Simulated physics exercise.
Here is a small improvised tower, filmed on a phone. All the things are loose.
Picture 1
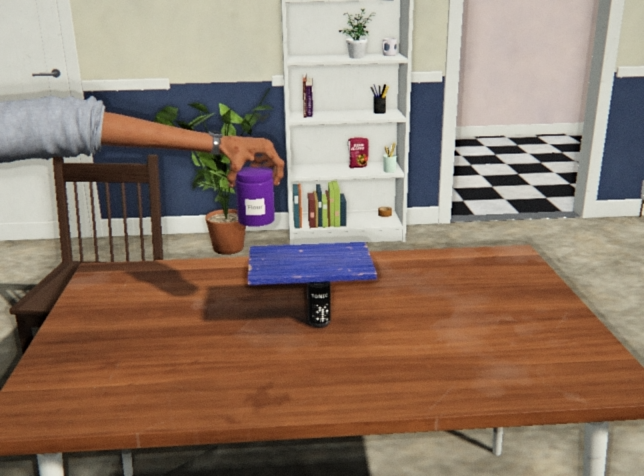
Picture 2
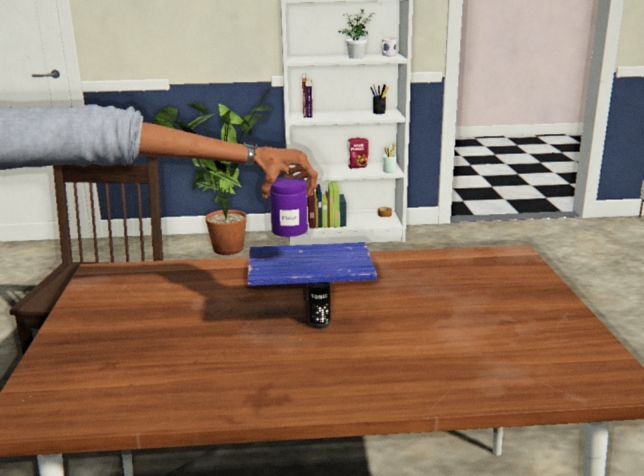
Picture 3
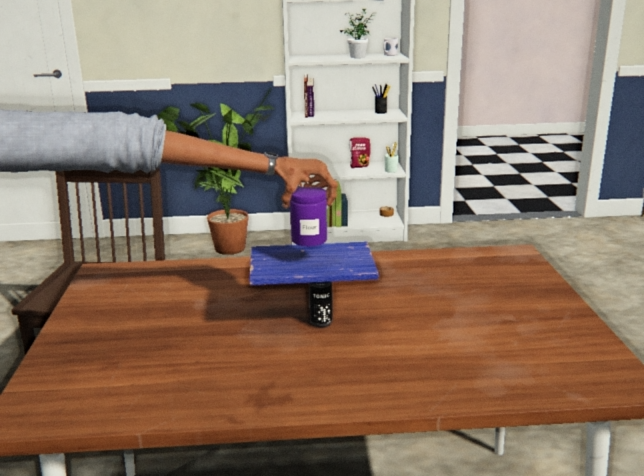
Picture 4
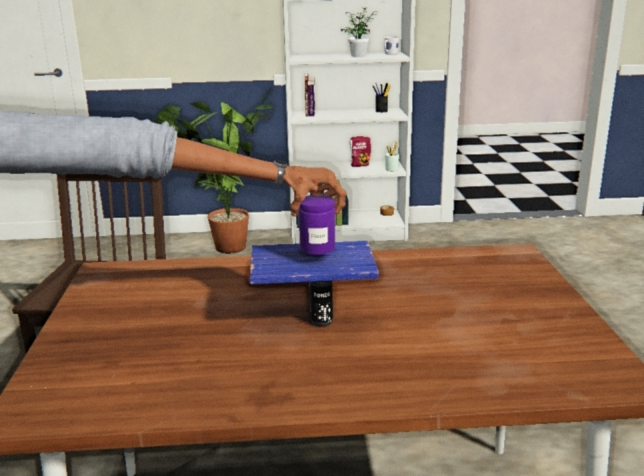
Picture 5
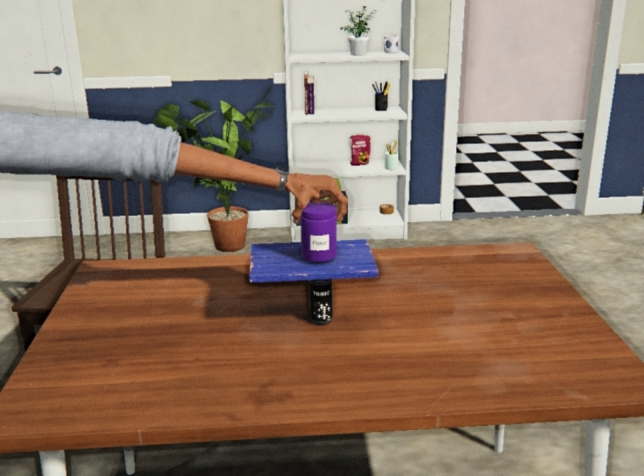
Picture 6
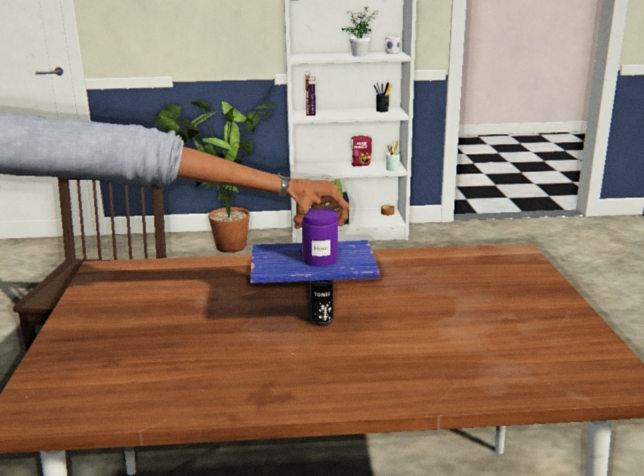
In a room with a wooden table, a blue board rests on a small black can while a hand holds a purple jar up to the left. The arm moves the jar rightward and lowers it over the board, then sets it down above the can, fingers still gripping its top.
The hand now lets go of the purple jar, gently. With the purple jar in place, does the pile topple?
No, it stays standing.
Then, 0.30 s past the last view, nothing moves.
Then, 1.00 s past the last view, purple jar resting near (320, 237).
Finally, all 3 still in place. Final places as the last picture's camera would see them, purple jar near (320, 237). The stack stays up.
